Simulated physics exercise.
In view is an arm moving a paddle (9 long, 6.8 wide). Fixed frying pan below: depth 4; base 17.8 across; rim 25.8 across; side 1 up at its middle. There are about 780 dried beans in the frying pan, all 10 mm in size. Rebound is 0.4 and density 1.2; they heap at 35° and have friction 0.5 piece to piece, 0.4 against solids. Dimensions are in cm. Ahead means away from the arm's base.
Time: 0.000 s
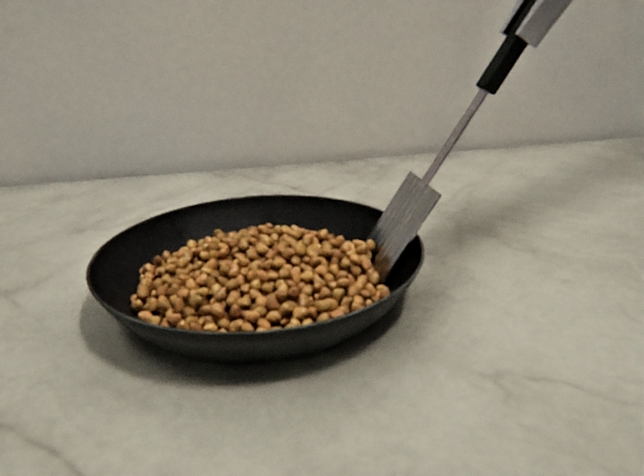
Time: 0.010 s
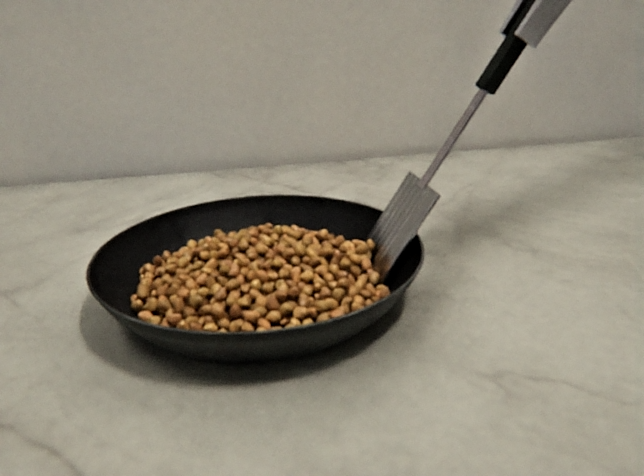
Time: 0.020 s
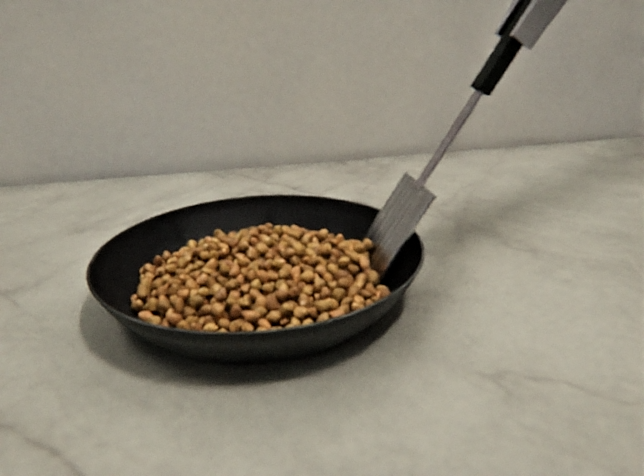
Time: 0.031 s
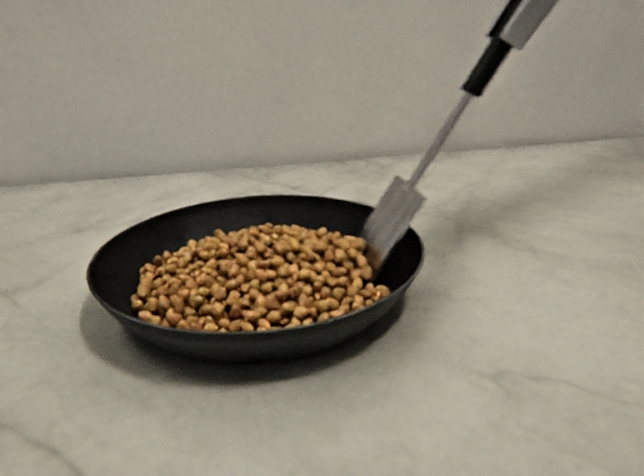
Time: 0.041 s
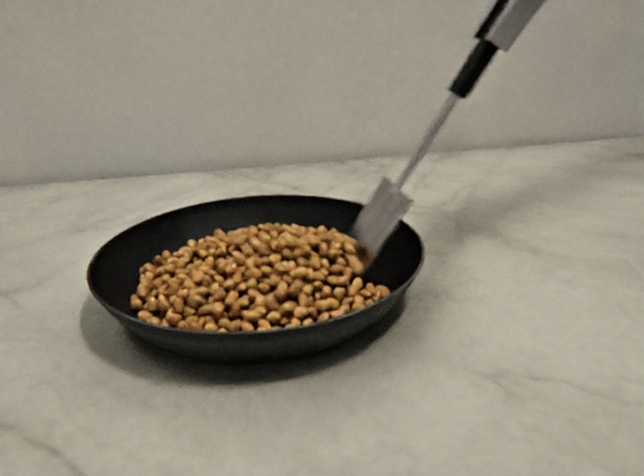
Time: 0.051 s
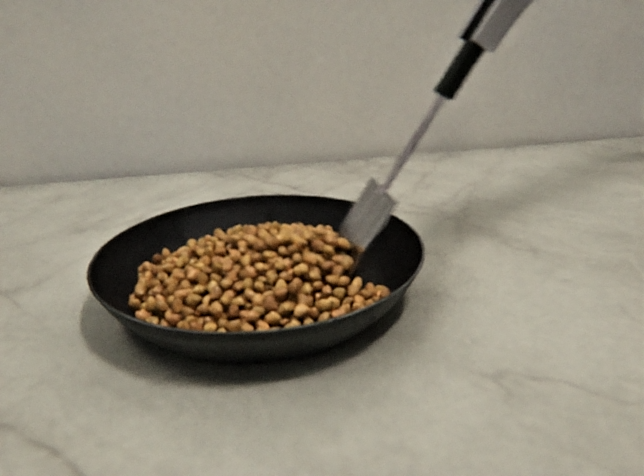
We see a black frying pan heaped with brown dried beans on a pale marbled surface, as an arm holds a paddle still at the right edge, then moves it left, pushing into the beans.
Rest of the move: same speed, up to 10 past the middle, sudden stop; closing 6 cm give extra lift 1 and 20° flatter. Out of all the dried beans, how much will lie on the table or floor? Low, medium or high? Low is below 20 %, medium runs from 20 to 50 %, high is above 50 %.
The share is medium, from 20 to 50 %.
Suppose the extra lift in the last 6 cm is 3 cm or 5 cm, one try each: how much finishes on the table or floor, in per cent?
Roughly 30 per cent, then 25 per cent.
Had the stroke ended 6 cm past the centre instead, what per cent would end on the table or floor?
Then roughly 5 percent would finish on the table or floor.
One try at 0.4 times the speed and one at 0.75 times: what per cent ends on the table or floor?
I'd expect close to 15 and then close to 25 percent.
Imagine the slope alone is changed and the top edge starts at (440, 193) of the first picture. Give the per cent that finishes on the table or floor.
I'd estimate close to 25 per cent.
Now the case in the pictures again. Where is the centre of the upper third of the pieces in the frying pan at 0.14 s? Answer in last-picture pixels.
I'd put it somewhere near (195, 258).
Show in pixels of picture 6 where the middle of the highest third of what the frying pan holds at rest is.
Approximately at pixel (185, 276).
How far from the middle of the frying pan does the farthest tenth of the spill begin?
Radial distance: Approx. 30 cm.
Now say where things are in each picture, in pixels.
Paddle top edge at (425, 182), sloping 57°; upper third of the load around (263, 265), from x 135 to 385, top at y 225; 775 in the frying pan, in the first picture.
Paddle top edge at (424, 182), sloping 57°; upper third of the load around (264, 265), from x 135 to 385, top at y 225, in the second picture.
Paddle top edge at (420, 183), sloping 57°; upper third of the load around (266, 264), from x 135 to 385, top at y 225, in the third picture.
Paddle top edge at (411, 185), sloping 57°; upper third of the load around (269, 264), from x 135 to 385, top at y 225, in the fourth picture.
Paddle top edge at (398, 187), sloping 57°; upper third of the load around (272, 261), from x 135 to 385, top at y 225, in the fifth picture.
Paddle top edge at (384, 189), sloping 57°; upper third of the load around (270, 259), from x 135 to 385, top at y 225; 775 in the frying pan, in the sixth picture.
By 0.10 s, sloping 57°, highest piece 7 above the table; 775 in the frying pan.
By 0.14 s, sloping 53°, highest piece 8 above the table; 775 in the frying pan.
By 0.37 s, sloping 37°, highest piece 9 above the table; 560 in the frying pan, 164 on the table or floor, 51 on the blade or in flight.
By 1.42 s, sloping 37°, highest piece 4 above the table; 559 in the frying pan, 216 on the table or floor.
Final count, 559 in the frying pan, 216 on the table or floor. That is 28 % on the table or floor.
